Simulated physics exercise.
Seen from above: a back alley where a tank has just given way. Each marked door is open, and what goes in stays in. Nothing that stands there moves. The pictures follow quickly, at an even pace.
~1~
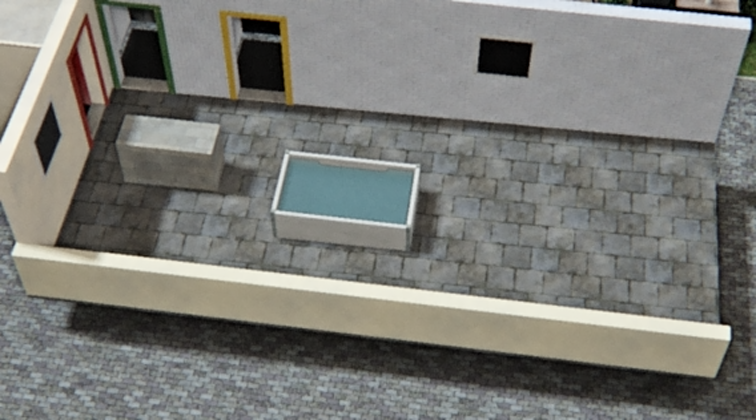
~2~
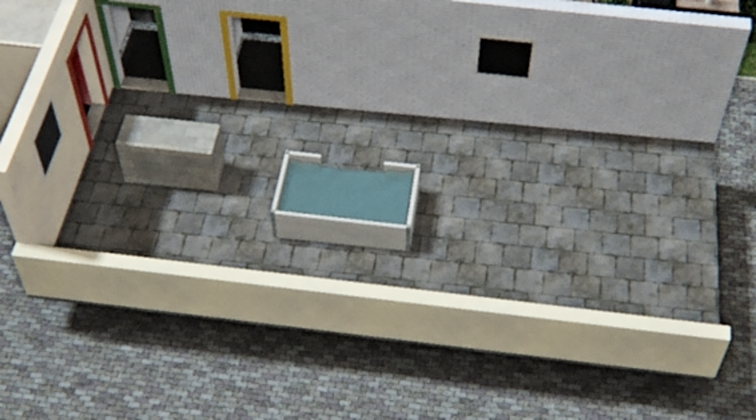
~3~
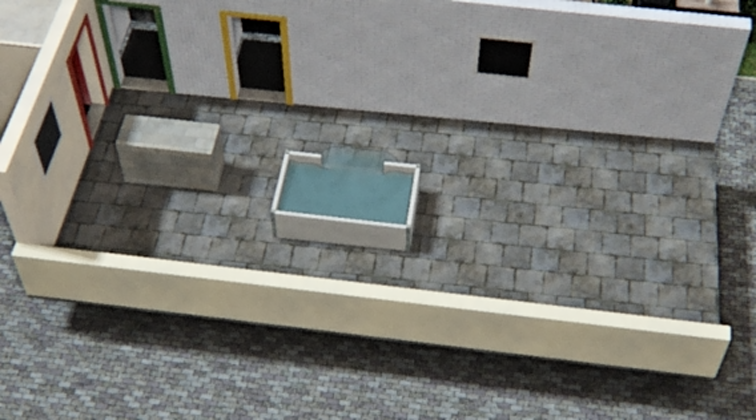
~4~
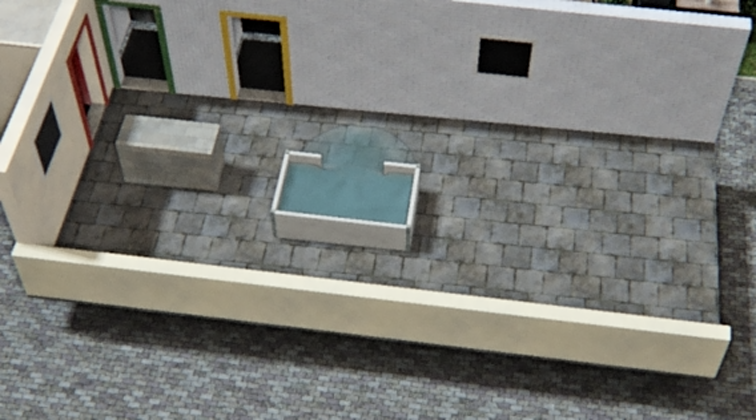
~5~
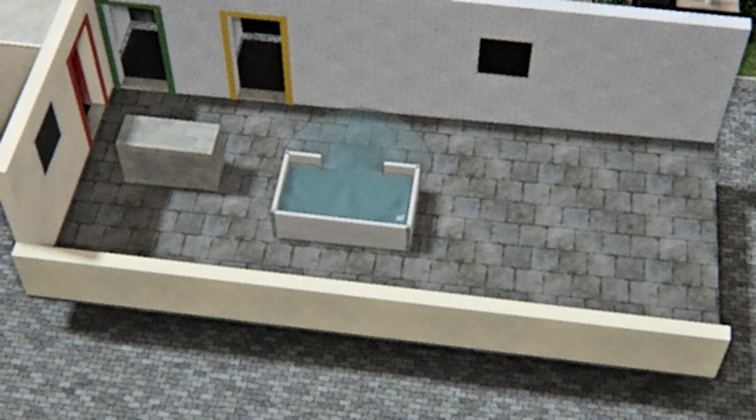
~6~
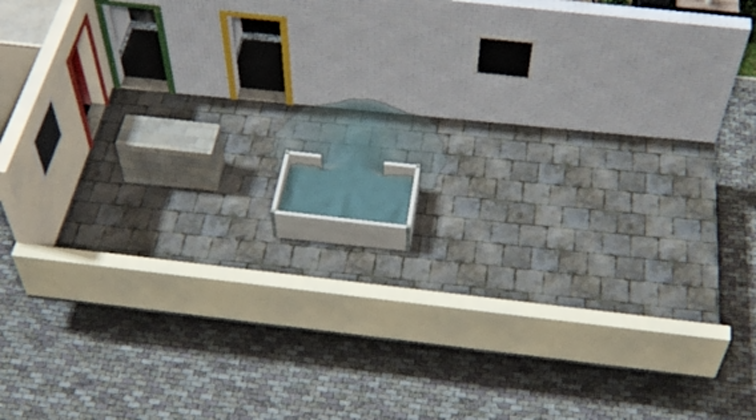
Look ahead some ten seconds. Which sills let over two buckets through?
In the end: The green door takes more than that; the yellow door takes more than that; the red door takes more than that.
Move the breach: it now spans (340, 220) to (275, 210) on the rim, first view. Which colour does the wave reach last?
It is the yellow one.
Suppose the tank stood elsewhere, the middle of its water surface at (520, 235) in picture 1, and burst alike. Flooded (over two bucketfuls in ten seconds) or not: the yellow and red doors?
My reading: The yellow door stays under; the red door lets more in.
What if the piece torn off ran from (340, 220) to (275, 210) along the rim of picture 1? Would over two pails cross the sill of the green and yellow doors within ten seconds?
My reading: The green door goes over, the yellow door takes less.
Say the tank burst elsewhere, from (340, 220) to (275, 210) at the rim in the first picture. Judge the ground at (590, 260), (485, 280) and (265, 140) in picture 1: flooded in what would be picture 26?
In that order: Wet, under water, dry.
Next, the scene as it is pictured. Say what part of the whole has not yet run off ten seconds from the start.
Close to 74 %.
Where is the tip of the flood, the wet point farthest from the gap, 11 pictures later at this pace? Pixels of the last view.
Around (132, 91).
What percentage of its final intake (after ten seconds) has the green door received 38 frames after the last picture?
Some 35 per cent.
A moment on, water covers 10 % of the floor; the green door not reached, the yellow door wet at the sill, nothing in, the red door not reached.
Next, water covers 25 % of the floor; the green door wet at the sill, nothing in, the yellow door under two buckets in, the red door not reached.
Then, water covers 45 % of the floor; the green door wet at the sill, nothing in, the yellow door over two buckets in, the red door over two buckets in.
Later, water covers 65 % of the floor; the green door under two buckets in, the yellow door over two buckets in, the red door far over two buckets in.
In the end, water covers 75 % of the floor; the green door over two buckets in, the yellow door over two buckets in, the red door far over two buckets in.
